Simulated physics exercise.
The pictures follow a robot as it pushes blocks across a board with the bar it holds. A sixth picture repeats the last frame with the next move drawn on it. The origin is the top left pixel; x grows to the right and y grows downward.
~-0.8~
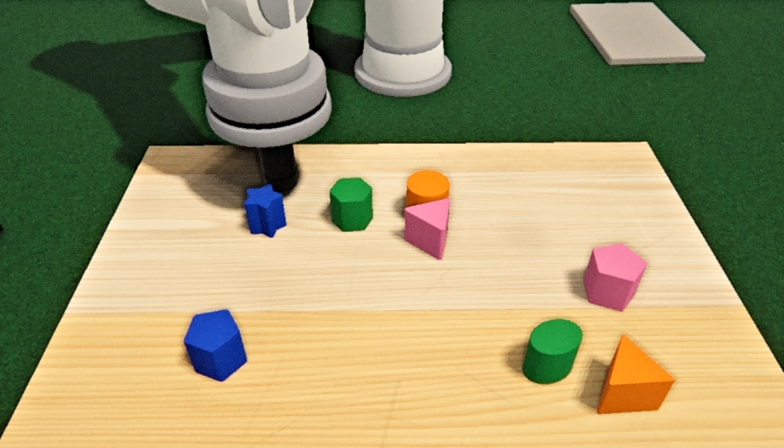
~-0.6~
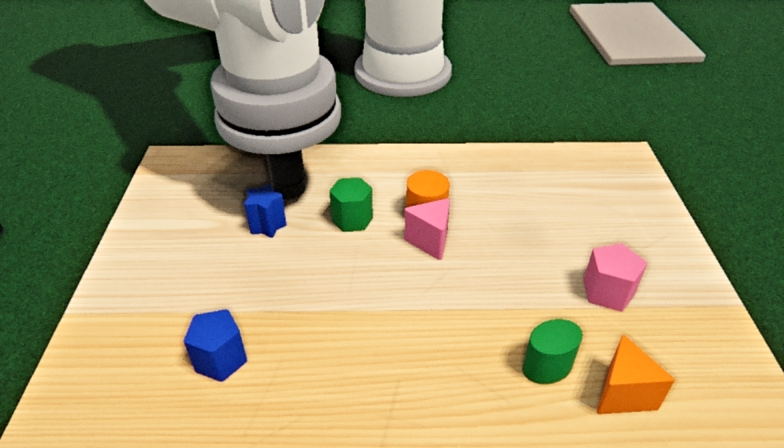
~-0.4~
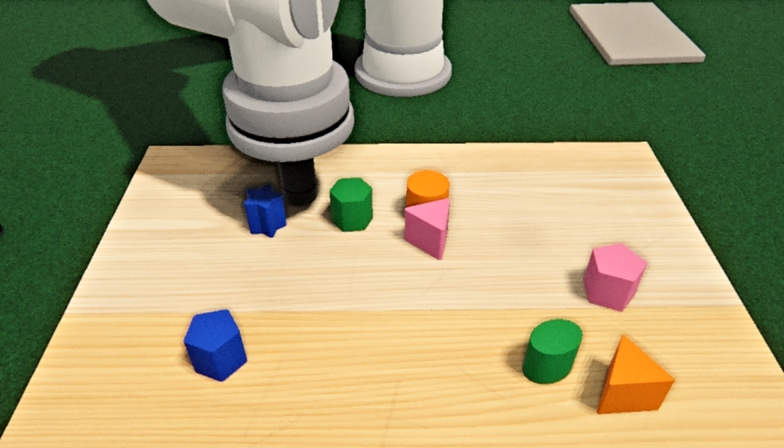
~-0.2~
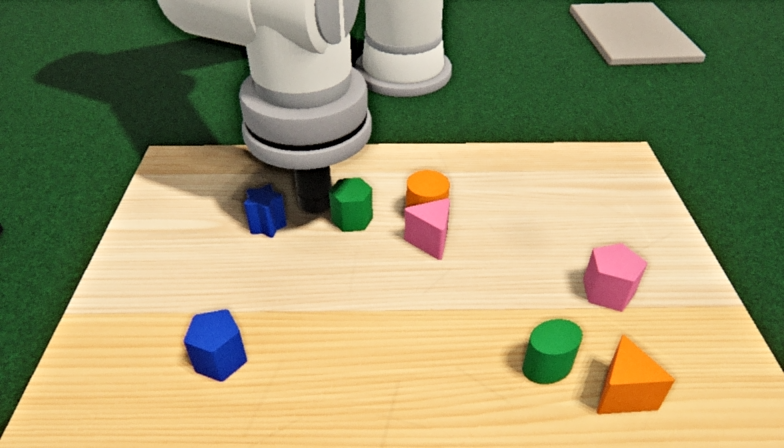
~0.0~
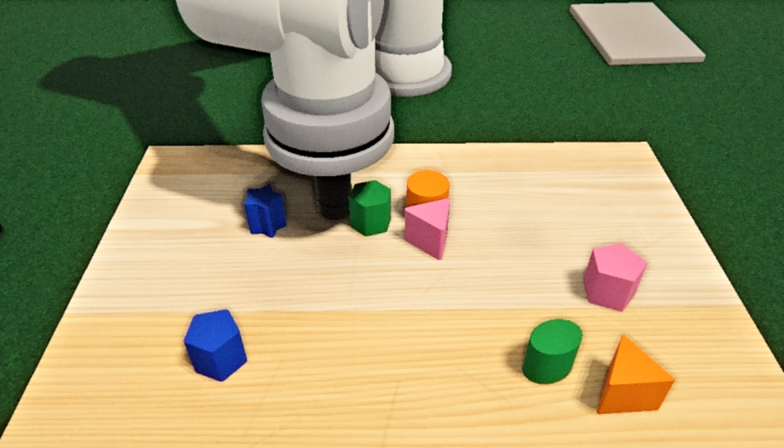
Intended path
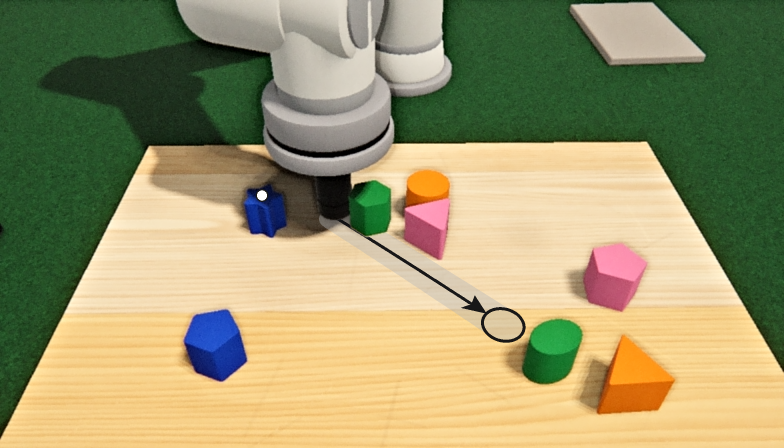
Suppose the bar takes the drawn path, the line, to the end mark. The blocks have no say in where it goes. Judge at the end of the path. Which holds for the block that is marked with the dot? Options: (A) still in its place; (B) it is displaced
The one that fits is A, still in its place.
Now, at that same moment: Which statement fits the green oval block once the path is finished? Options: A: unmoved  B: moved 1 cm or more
The correct letter is A.
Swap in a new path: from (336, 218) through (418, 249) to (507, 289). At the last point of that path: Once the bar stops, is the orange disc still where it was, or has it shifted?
It moves.
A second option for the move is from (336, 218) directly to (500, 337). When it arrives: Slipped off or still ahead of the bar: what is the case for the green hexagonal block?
The green hexagonal block won't stay at the front of the bar.
The drawn path runs straight from (336, 218) to (503, 325); the dot is on the blue star-shaped block.
The first path, step by step. One third of the way, bar at (386, 241); green hexagonal block at (420, 203), turned 80° anticlockwise; orange disc at (437, 180); pink triangular piece at (451, 217), turned 25° anticlockwise.
Two thirds of the way, bar at (442, 276); green hexagonal block at (424, 205), turned 95° anticlockwise; orange disc at (437, 180); pink triangular piece at (455, 219), turned 30° anticlockwise.
At the end, bar at (505, 316); blue star-shaped block not moved; green hexagonal block at (424, 205), turned 95° anticlockwise; orange disc at (437, 180); pink triangular piece at (455, 219), turned 30° anticlockwise; green oval block not moved.
